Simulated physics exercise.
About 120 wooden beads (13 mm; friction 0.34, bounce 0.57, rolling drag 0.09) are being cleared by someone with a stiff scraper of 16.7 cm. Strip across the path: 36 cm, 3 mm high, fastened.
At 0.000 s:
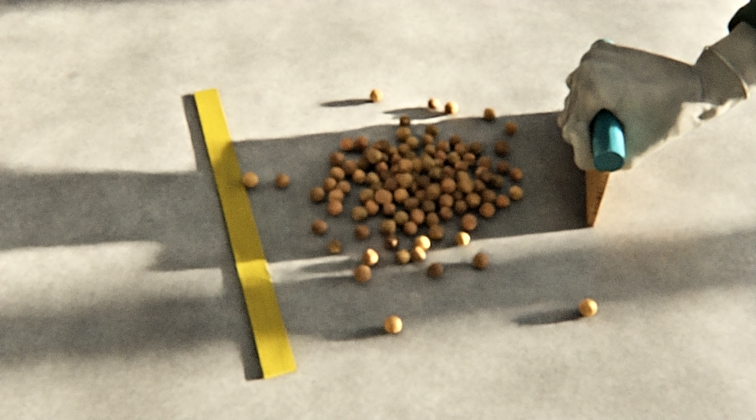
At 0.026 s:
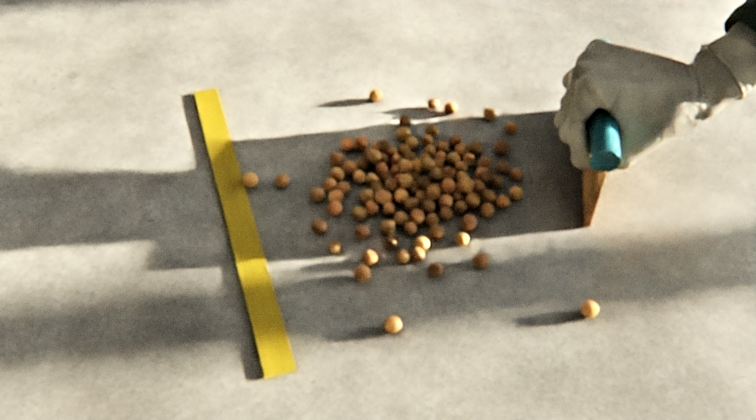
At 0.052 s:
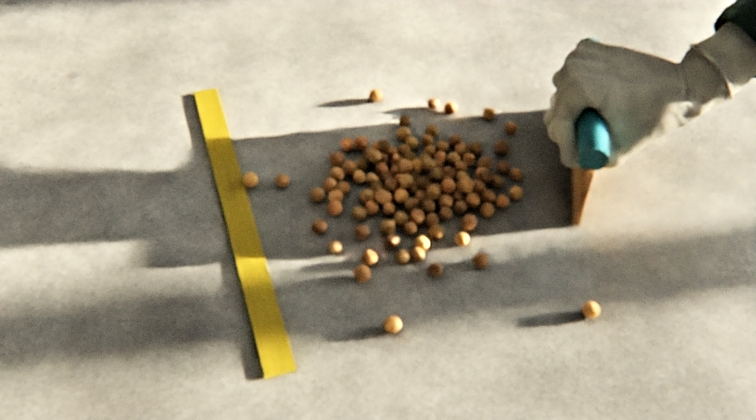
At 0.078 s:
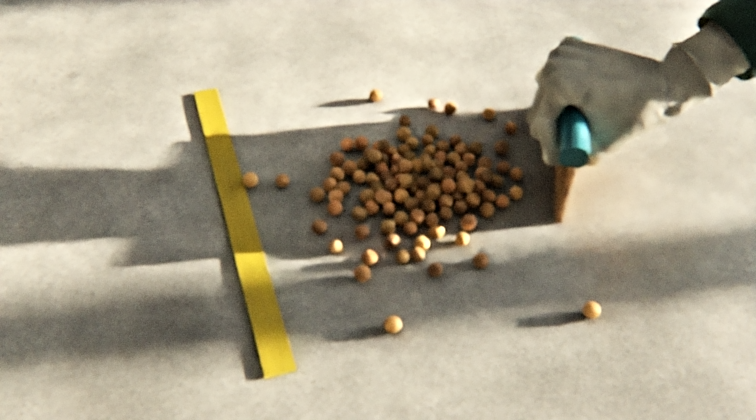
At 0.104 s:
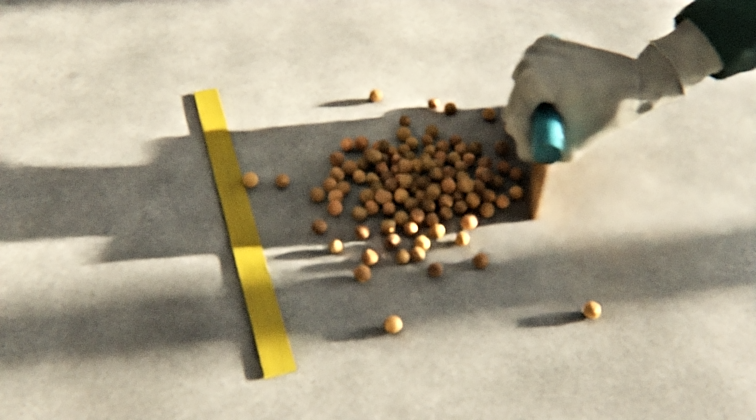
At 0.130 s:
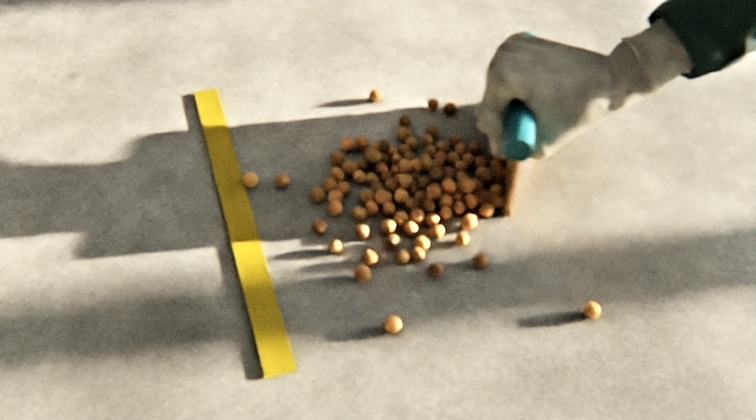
A white-gloved hand in a dark green sleeve grips a teal-handled scraper at the upper right of a pale grey surface, seen from above at a slant in low light with long shadows. A cluster of brown wooden beads lies in the middle, a few strays around it, with a yellow strip to the left. The hand slides the scraper left, slowly then faster, reaching the cluster's right edge and nudging a few beads, while the camera stays still.
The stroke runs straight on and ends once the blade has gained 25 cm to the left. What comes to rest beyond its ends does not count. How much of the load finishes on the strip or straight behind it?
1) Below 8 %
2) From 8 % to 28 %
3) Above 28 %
The answer is 2.
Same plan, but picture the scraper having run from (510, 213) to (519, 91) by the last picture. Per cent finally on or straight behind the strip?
It ends up over 25.
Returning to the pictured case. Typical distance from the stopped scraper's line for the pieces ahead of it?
About 11 centimetres.
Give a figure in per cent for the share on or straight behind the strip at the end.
Some 15 per cent.
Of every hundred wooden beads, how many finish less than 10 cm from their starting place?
25% or so.
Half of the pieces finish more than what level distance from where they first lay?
I'd put it at close to 16 cm.
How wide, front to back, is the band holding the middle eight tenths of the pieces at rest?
Estimated band: Near 40 cm.
After 0.29 s, scraper 22 cm from its start, spill 25 cm wide; elsewhere 100 %.
After 0.45 s, scraper 27 cm from its start, spill 33 cm wide; on or straight behind the strip 15 %, elsewhere 85 %.
Then, at 0.59 s, scraper 27 cm from its start, spill 38 cm wide; on or straight behind the strip 15 %, elsewhere 85 %.
At rest (1.6 s), on or straight behind the strip 15 %, elsewhere 85 %.
